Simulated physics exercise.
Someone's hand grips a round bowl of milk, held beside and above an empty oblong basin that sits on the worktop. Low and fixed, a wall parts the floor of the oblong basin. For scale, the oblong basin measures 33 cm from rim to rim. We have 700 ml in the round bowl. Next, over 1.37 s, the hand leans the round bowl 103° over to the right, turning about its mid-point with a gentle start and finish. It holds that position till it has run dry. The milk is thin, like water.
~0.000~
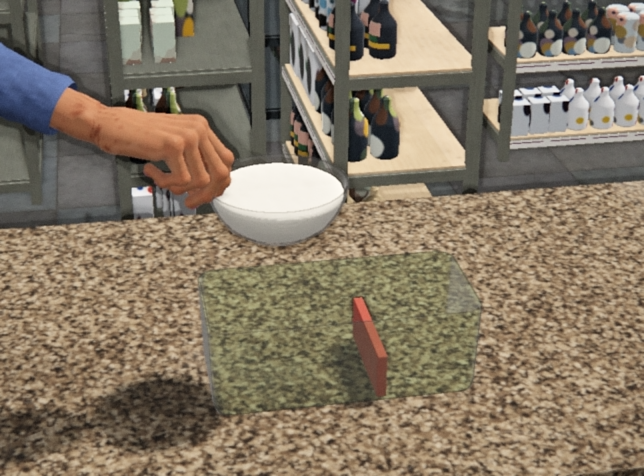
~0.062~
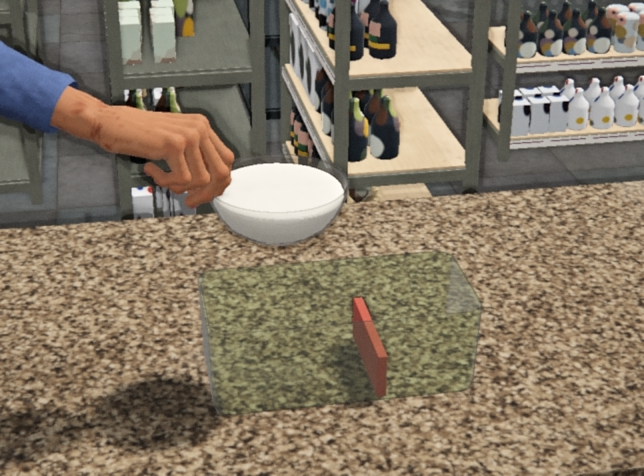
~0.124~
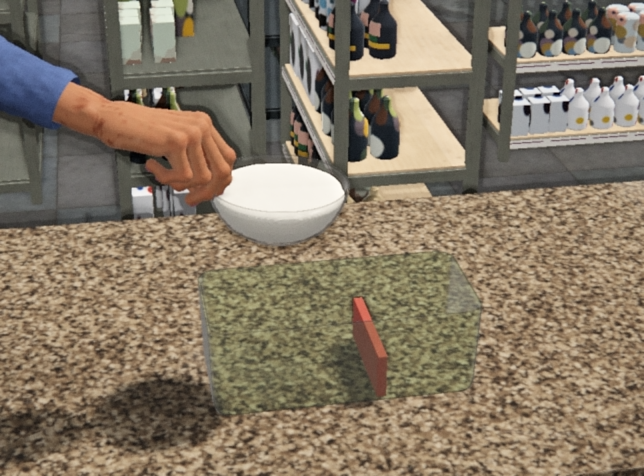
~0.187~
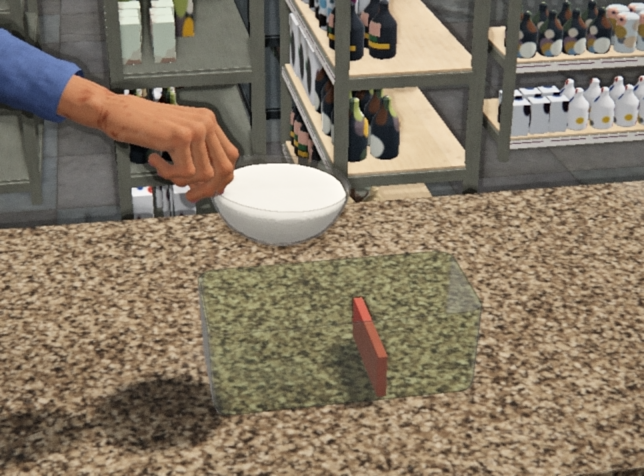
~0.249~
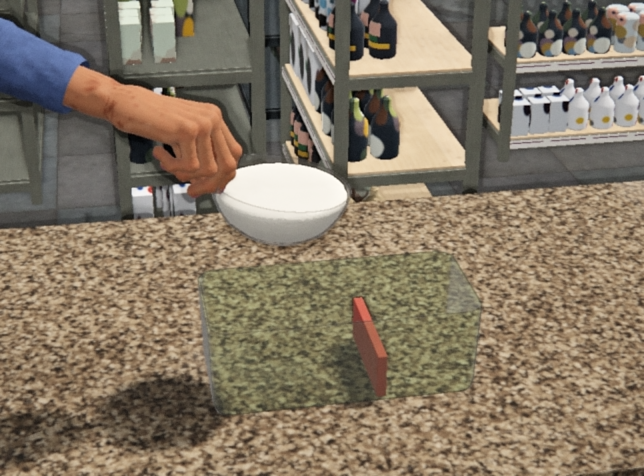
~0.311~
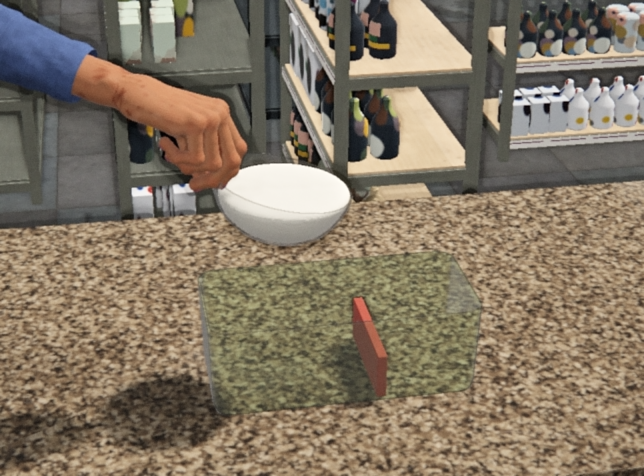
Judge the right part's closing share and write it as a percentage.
I would judge it at 77 per cent.
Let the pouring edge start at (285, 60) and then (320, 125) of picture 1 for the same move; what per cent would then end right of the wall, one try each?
I'd say 40 percent on the first go, 65 percent on the next.
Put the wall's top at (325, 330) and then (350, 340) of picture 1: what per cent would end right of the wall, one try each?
Respectively 100 and 90 %.
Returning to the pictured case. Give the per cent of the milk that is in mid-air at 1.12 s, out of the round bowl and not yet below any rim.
Near 2 in a hundred.
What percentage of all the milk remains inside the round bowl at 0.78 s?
Still held: Roughly 28 % of the total.
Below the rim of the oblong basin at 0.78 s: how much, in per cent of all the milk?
Around 40%.
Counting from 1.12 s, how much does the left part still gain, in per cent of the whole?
I'd put it near 2 percent.
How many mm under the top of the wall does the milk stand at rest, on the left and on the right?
Looks like roughly 52 mm on the left and roughly 26 mm on the right.
By 0.78 s the tilt is 63° and 28 per cent is still to pour, 3 is left of the wall and 38 right of it.
By 1.12 s the tilt is 95° and 0 per cent is still to pour, 20 is left of the wall and 77 right of it.
By 1.48 s the tilt is 103° and 0 per cent is still to pour, 22 is left of the wall and 77 right of it.
By 1.87 s the tilt is 103° and 0 per cent is still to pour, 22 is left of the wall and 77 right of it.
At rest 22 per cent lies left of the wall, 77 right of it and 0 outside.
